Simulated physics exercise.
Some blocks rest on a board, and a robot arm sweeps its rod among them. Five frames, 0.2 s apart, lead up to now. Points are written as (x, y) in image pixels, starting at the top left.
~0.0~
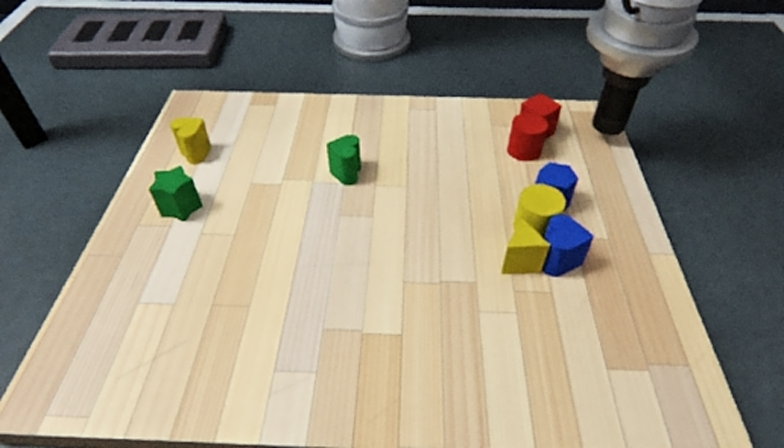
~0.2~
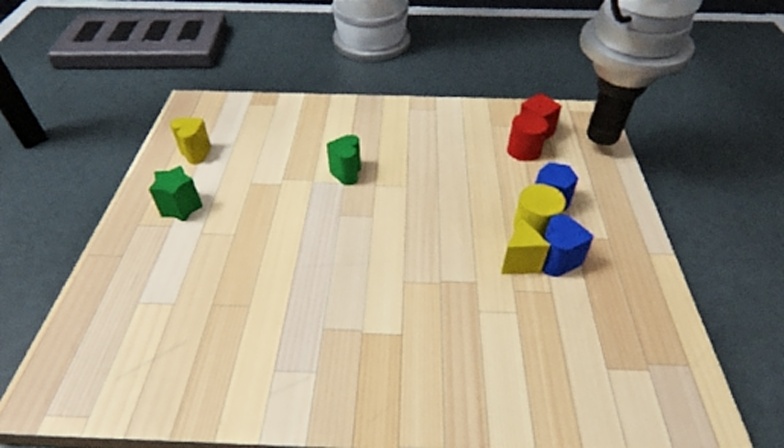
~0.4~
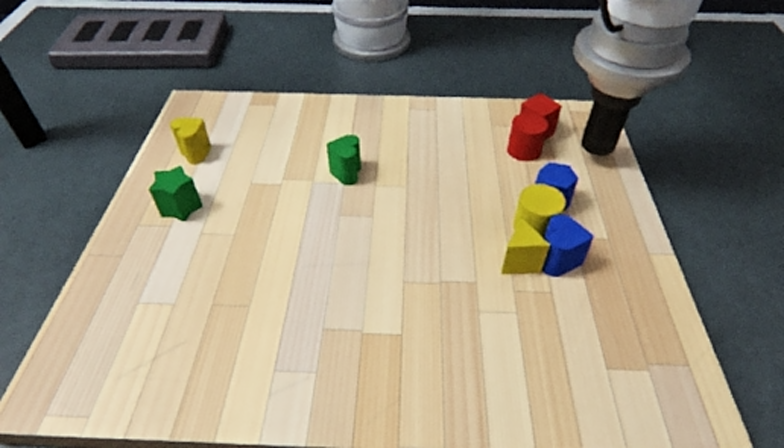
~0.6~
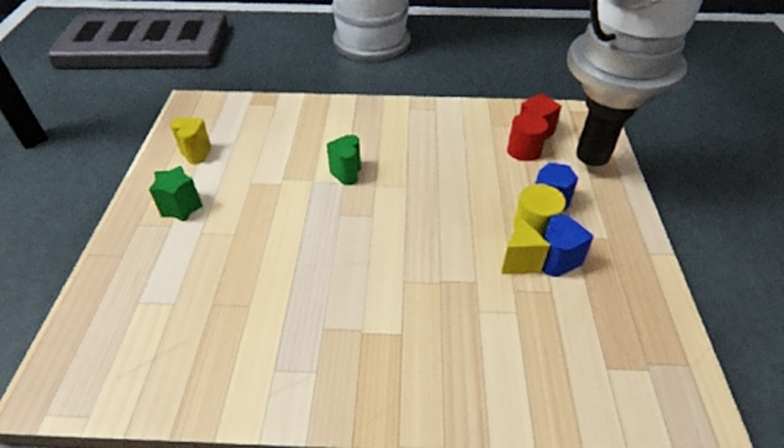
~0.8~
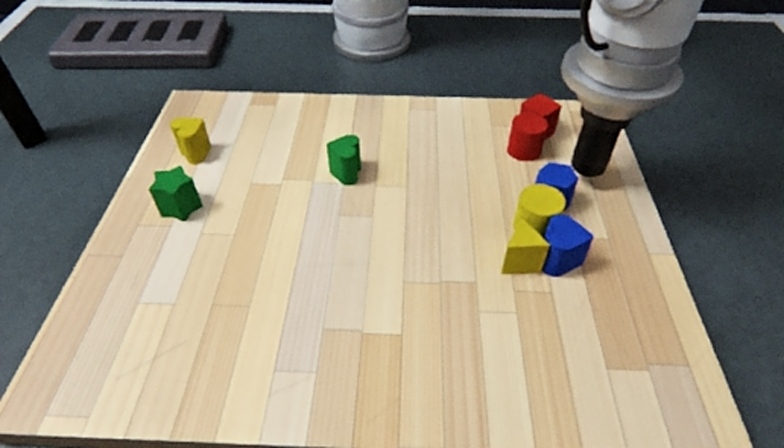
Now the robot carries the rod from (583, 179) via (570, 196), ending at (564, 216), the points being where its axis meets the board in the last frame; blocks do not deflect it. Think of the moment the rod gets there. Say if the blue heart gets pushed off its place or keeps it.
The blue heart will stay where it is.
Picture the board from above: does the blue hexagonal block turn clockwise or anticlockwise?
Looking down, my answer is that the blue hexagonal block rotates clockwise.
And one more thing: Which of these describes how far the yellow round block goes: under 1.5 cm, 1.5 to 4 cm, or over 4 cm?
The answer is 1.5 to 4 cm.
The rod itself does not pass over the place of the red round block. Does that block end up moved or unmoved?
It barely shifts, if at all.
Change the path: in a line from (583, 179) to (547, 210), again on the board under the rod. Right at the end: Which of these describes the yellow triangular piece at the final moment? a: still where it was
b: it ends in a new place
b: It ends in a new place.
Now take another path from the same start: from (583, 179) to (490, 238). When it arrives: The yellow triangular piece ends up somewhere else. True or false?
True
On the path given first. Halfway along, rod (573, 184); yellow round block (535, 204); blue hexagonal block (546, 178), turned 20° clockwise.
At the end, rod (568, 203); yellow triangular piece (525, 242), turned 20° anticlockwise; red round block still; yellow round block (519, 209); blue hexagonal block (535, 185), turned 75° clockwise; blue heart still.
